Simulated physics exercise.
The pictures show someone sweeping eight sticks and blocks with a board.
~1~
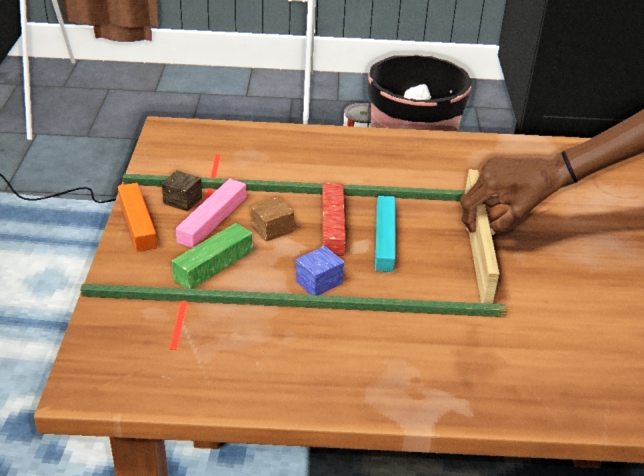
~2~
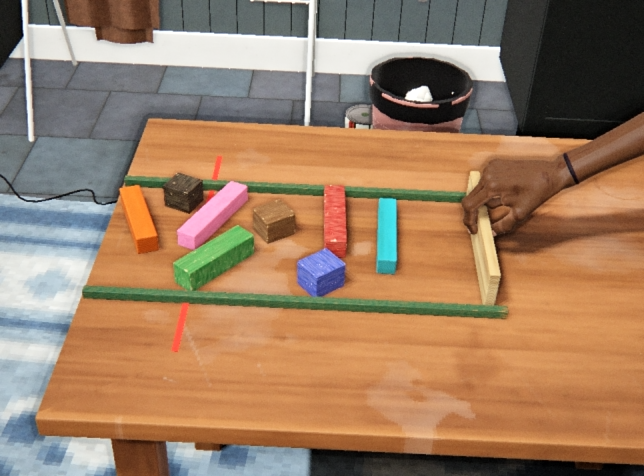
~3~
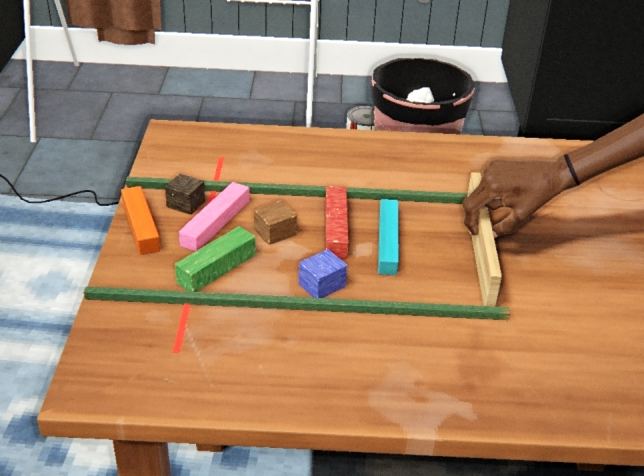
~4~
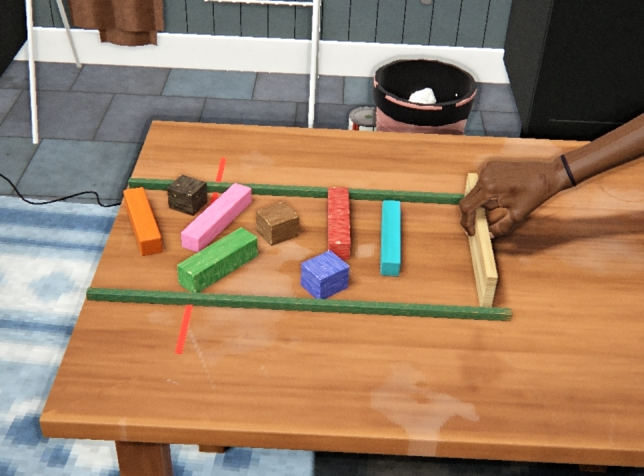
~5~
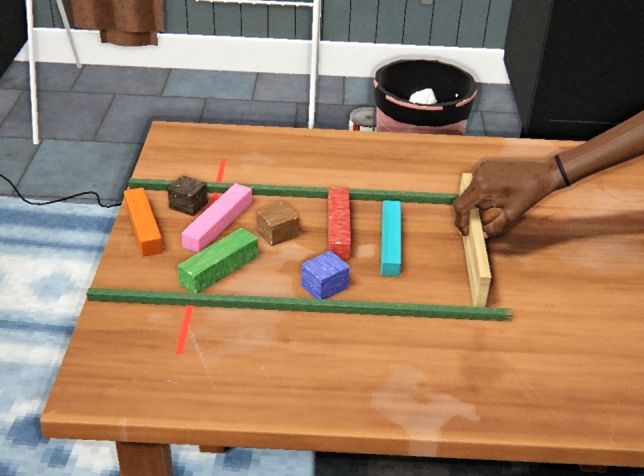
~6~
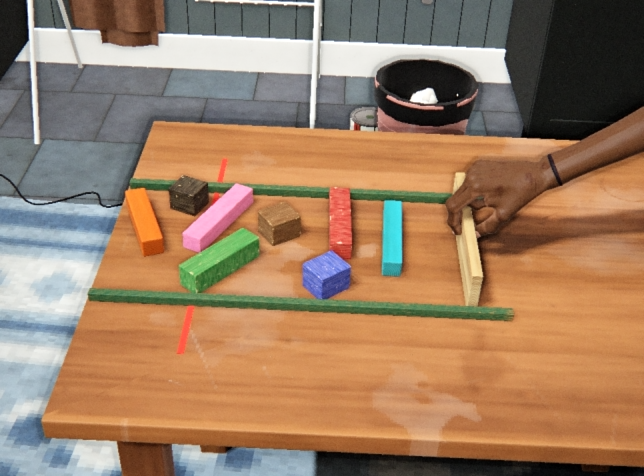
A hand holds a board upright beside colored blocks, then moves it slightly left.
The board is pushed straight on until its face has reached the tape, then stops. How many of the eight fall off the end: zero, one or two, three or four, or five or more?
Here the number that fall off is one or two.
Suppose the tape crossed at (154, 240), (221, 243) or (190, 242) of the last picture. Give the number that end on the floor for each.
Try by try, 5, 1 and 2.
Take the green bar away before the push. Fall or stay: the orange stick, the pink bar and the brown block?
The orange stick drops off, the pink bar holds on, the brown block survives.
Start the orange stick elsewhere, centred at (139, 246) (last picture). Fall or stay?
The orange stick survives.
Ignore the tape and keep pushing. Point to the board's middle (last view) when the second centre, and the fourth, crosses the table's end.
About (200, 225), then (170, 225).
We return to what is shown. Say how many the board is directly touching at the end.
It touches 2.
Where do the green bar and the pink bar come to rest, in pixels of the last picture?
The green bar at (150, 258), the pink bar at (132, 210).
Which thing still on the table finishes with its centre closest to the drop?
That is the black block.
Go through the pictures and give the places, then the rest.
Orange stick (137, 216); black block (182, 191); pink bar (213, 212); board (480, 234); tape (199, 238), in the first picture.
Black block (184, 193); board (481, 236), in the second picture.
Pink bar (216, 216); turquoise stick (389, 236), in the third picture.
Orange stick (142, 220); brown block (278, 223), in the fourth picture.
Black block (188, 196); green bar (219, 261), in the fifth picture.
Orange stick (144, 221); black block (189, 196); pink bar (219, 217); board (465, 237); tape (206, 242), in the sixth picture.
Soon after, none off yet; orange stick at rest near (144, 221); black block at rest near (189, 196); pink bar at rest near (219, 217).
After that, none off yet; orange stick at rest near (144, 221); black block at rest near (189, 196); pink bar displaced a little near (204, 214).
In the end, the number that fall off is one or two; gone, orange stick.
